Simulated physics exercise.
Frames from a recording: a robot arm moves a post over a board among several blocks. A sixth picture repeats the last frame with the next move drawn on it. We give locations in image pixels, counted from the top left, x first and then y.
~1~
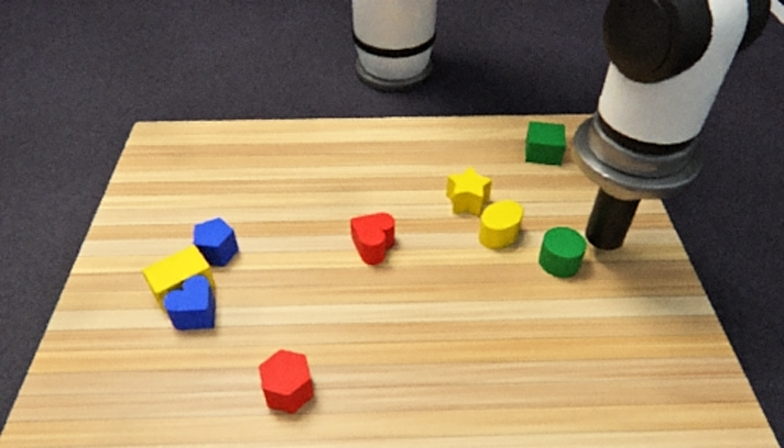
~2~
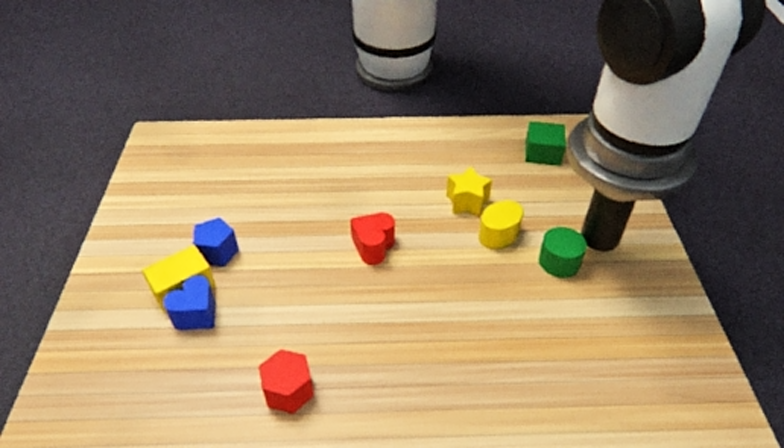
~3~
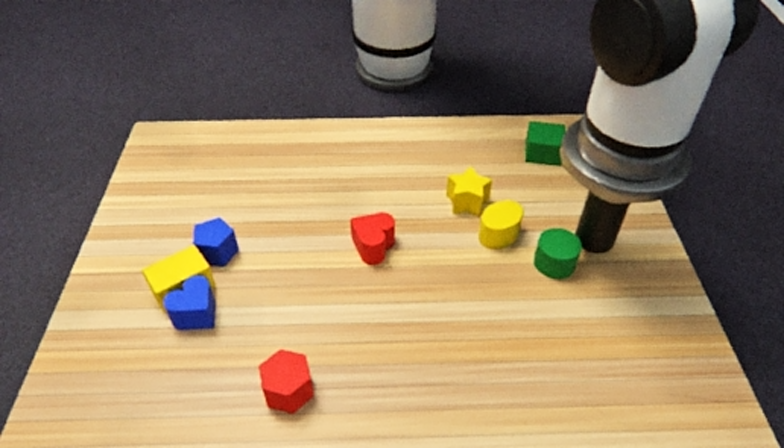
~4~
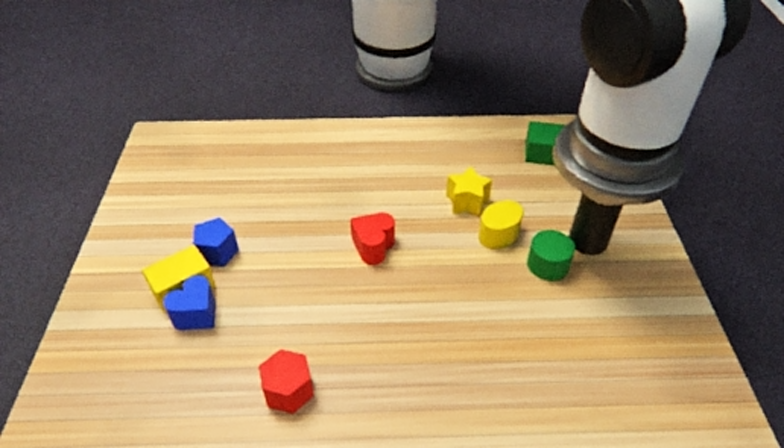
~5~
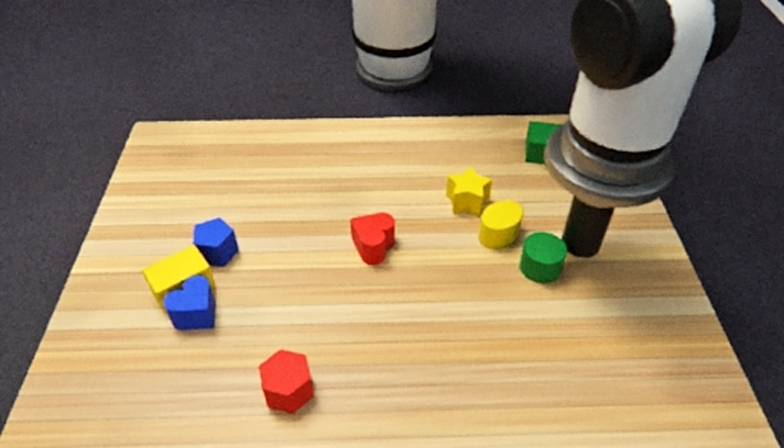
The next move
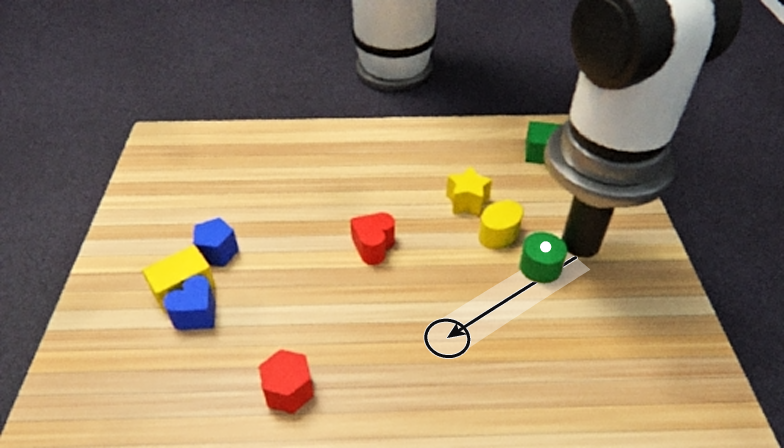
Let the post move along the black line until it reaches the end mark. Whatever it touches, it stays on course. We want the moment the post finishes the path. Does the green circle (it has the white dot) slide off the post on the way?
Short answer: Yes.
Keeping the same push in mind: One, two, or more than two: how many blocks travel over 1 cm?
I expect just one block to be moved by more than 1 cm.
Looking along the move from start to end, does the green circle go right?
The answer is yes.
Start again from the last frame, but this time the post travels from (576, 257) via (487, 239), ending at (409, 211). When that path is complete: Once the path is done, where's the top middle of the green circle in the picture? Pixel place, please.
By then it is at (505, 252).
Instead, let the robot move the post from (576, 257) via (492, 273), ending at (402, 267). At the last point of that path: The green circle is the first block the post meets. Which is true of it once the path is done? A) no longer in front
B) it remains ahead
Correct choice: A.
The drawn path runs straight from (576, 257) to (447, 338); the dot is on the green circle.
On the path given first. One third of the way, post (539, 269); green circle (497, 260).
Two thirds of the way, post (496, 295); green circle (463, 265).
At the end, post (449, 325); yellow elliptical block not moved; green circle (461, 265).
